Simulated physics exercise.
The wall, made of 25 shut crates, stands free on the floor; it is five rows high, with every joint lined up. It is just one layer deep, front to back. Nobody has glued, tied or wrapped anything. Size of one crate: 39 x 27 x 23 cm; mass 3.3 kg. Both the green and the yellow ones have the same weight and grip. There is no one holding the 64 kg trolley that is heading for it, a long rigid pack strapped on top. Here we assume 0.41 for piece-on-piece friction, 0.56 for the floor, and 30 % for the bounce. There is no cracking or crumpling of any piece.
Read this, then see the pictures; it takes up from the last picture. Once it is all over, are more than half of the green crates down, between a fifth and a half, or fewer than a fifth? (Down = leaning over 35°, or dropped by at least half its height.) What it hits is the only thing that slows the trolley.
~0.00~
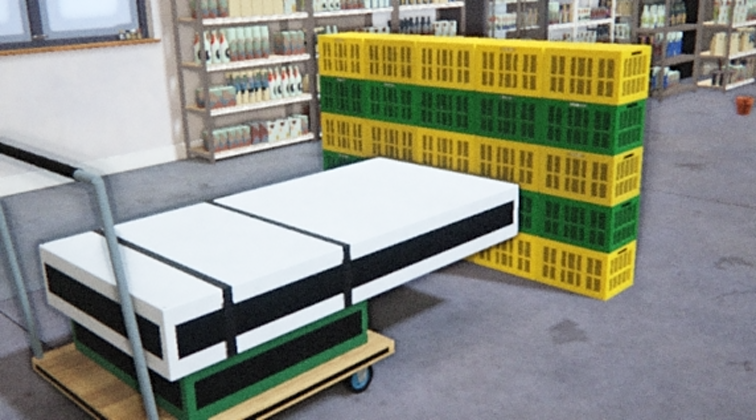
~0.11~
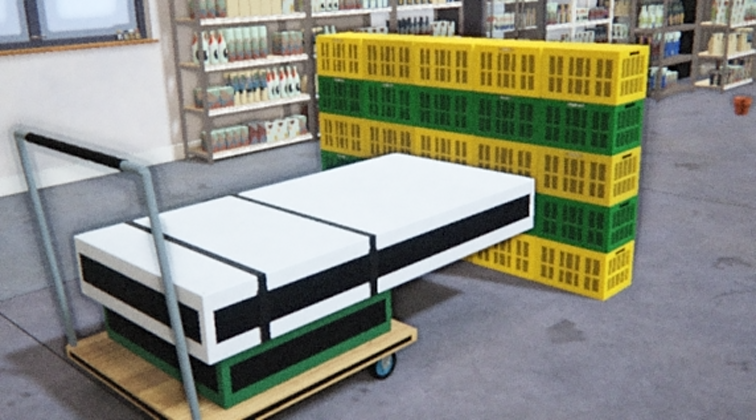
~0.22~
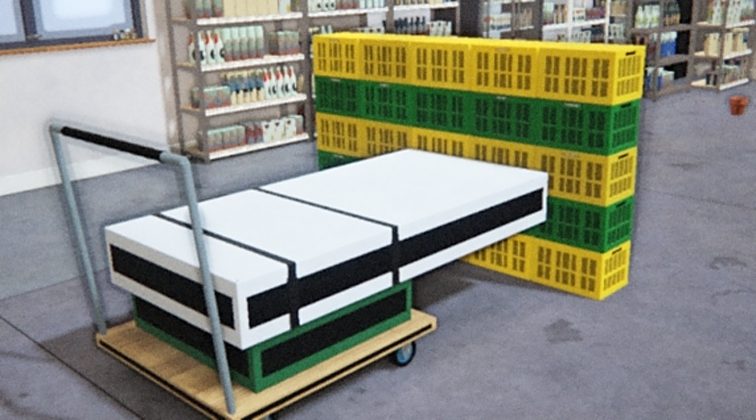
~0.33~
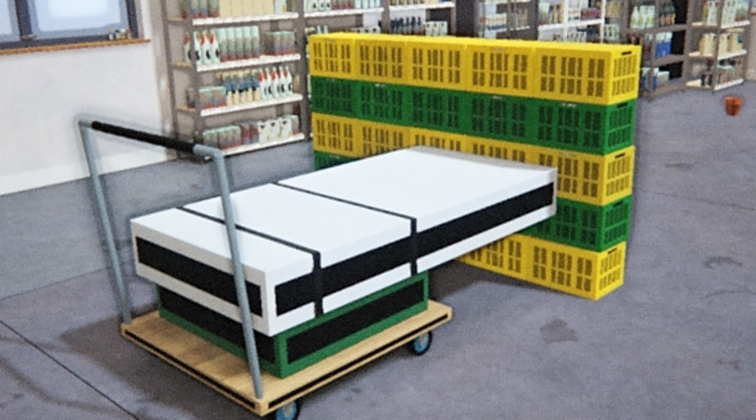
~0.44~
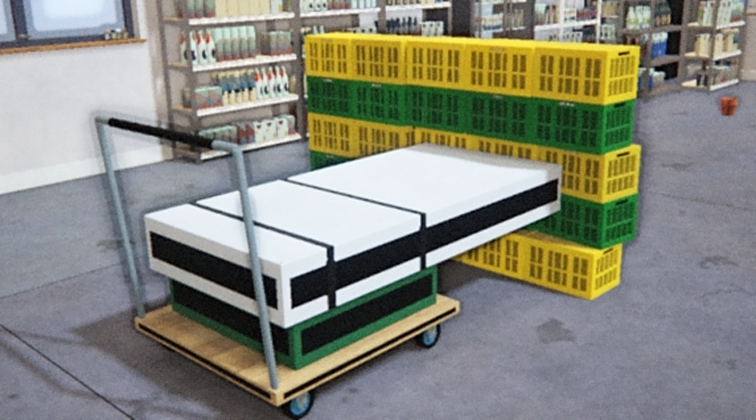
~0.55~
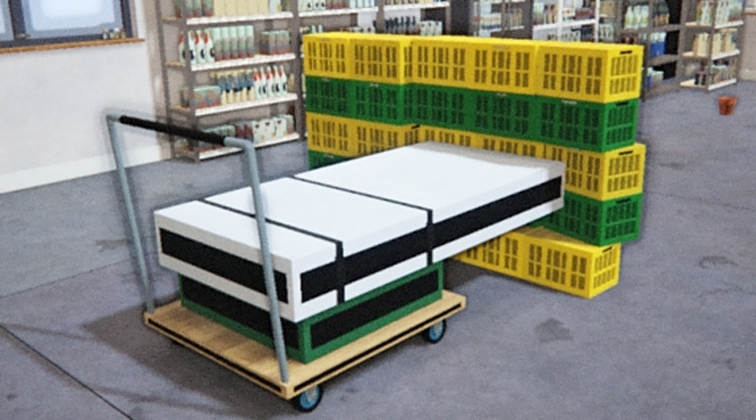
Of the green crates, more than half end down.
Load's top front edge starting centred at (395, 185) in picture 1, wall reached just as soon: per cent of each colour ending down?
You'd end up with yellow at 40 per cent down and green at 50 per cent.
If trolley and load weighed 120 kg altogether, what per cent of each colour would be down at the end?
That would leave yellow at 40 and green at 60 per cent.
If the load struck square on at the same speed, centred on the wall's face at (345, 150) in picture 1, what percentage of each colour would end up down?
Then yellow 30, green 40 per cent.
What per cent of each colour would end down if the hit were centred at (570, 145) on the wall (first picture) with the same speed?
Per cent down - yellow: 40, green: 40.
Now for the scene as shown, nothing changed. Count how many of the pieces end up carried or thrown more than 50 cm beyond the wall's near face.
About 8.
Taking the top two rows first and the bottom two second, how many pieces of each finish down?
6 and 3.
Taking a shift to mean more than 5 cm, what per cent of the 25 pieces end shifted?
Answer: 50 %.
Around 0.84 s, load 21 cm past the wall's line, still rolling; none of the 10 green crates down (0 of 25 in all colours); top green crate unmoved; top yellow crate tipped 10°.
Around 1.16 s, load 22 cm past the wall's line, stopped; 6 of the 10 green crates down (12 of 25 in all colours); top green crate unmoved; top yellow crate tipped 35°, 10 cm lower.
Around 1.46 s, load 22 cm past the wall's line, stopped; 6 of the 10 green crates down (12 of 25 in all colours); top green crate unmoved; top yellow crate on its side.
Finally (2.1 s), load 22 cm past the wall's line, stopped; 6 of the 10 green crates down (12 of 25 in all colours); top green crate unmoved; top yellow crate on its side. That is 60 per cent. Seen by the last camera, middles, top green crate near (343, 93), top yellow crate near (685, 202).
